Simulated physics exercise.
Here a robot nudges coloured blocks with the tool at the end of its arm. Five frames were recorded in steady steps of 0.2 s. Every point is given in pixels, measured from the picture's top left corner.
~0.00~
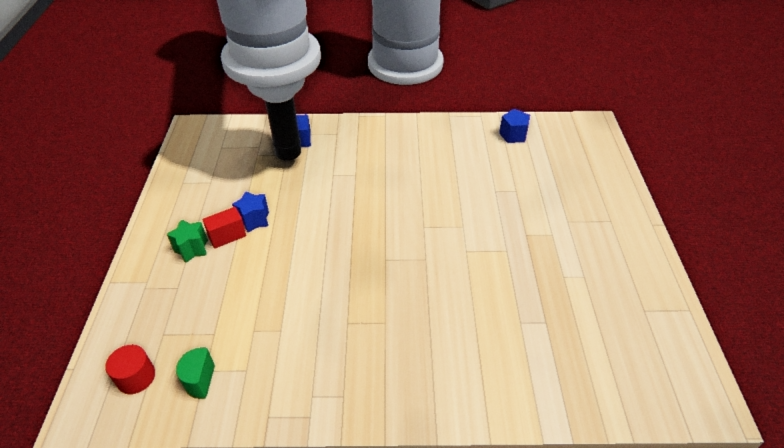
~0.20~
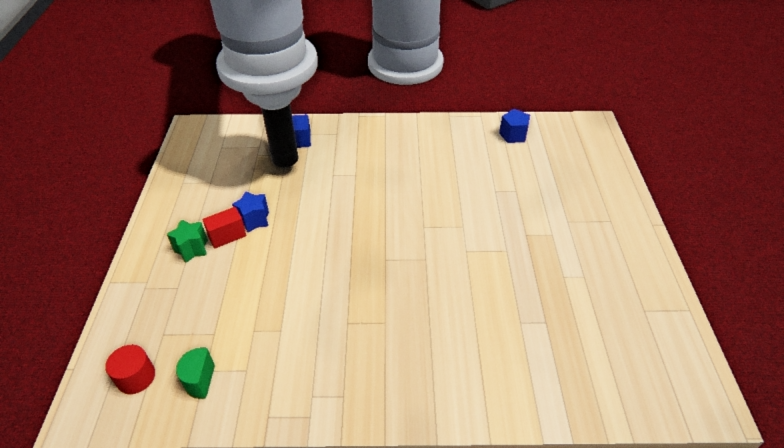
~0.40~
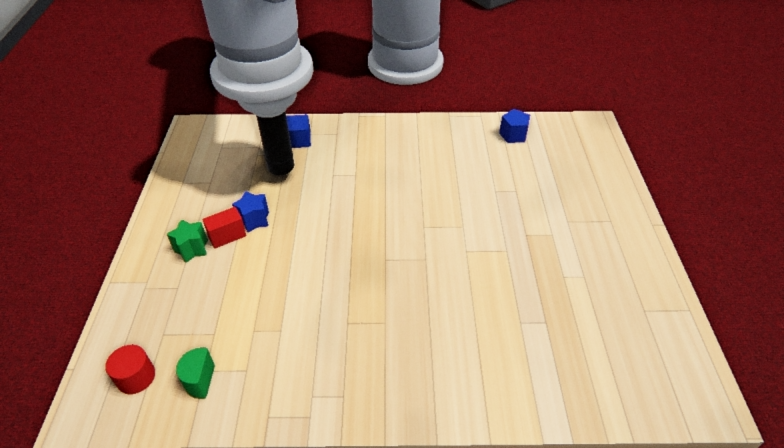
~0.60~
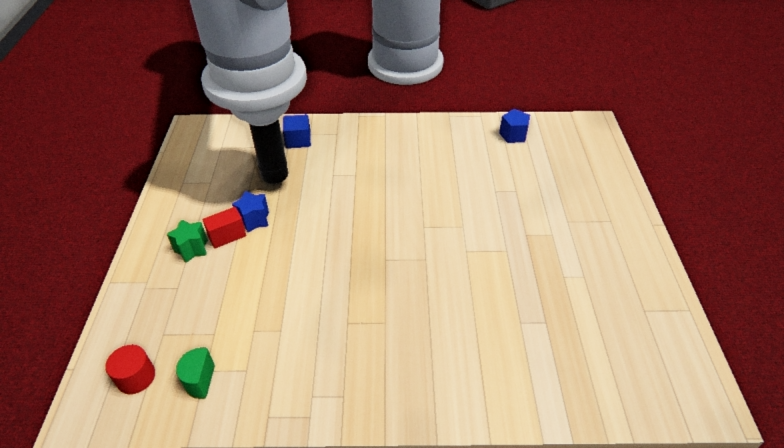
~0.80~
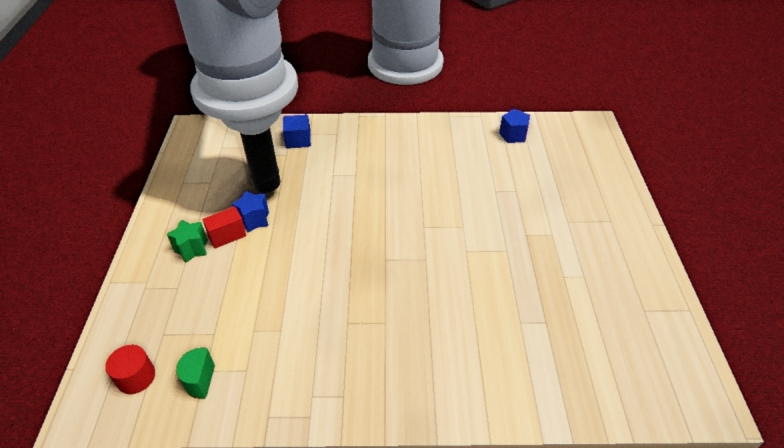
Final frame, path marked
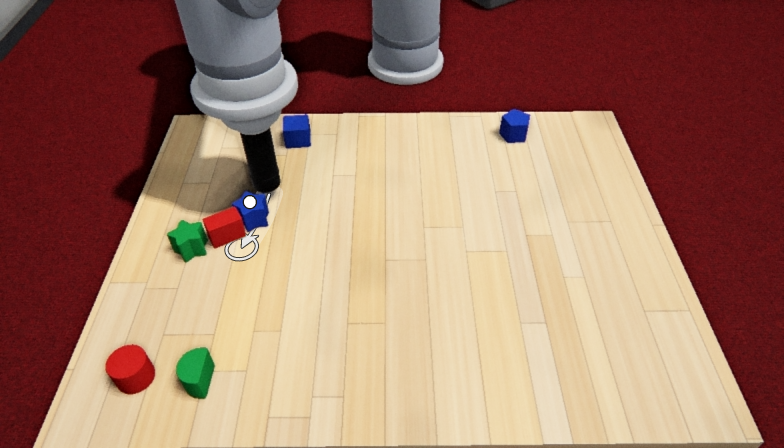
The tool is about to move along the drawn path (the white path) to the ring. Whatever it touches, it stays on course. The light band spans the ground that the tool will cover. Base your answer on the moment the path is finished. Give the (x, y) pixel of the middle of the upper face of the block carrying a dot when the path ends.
So, by the moment the path ends, you'll find the top centre of the block carrying a dot at (232, 252).
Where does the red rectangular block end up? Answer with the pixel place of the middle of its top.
Its top centre lands on (202, 244).
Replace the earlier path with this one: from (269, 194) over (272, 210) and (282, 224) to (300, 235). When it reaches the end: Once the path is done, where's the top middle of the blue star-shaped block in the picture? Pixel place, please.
The middle of its upper face should be somewhere near (254, 218).
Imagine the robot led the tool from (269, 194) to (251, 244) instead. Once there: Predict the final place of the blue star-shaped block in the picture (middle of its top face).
It will likely be found at (237, 247).
The drawn path runs from (269, 194) by way of (259, 220) to (242, 248); the dot is on the blue star-shaped block.
The first path, step by step. Halfway along, tool (256, 211); green star-shaped block (177, 234); red rectangular block (210, 233), turned 40° clockwise; blue star-shaped block (244, 223).
At the end, tool (239, 238); green star-shaped block (176, 235), turned 10° clockwise; red rectangular block (202, 244), turned 110° clockwise; blue star-shaped block (232, 252), turned 15° anticlockwise.
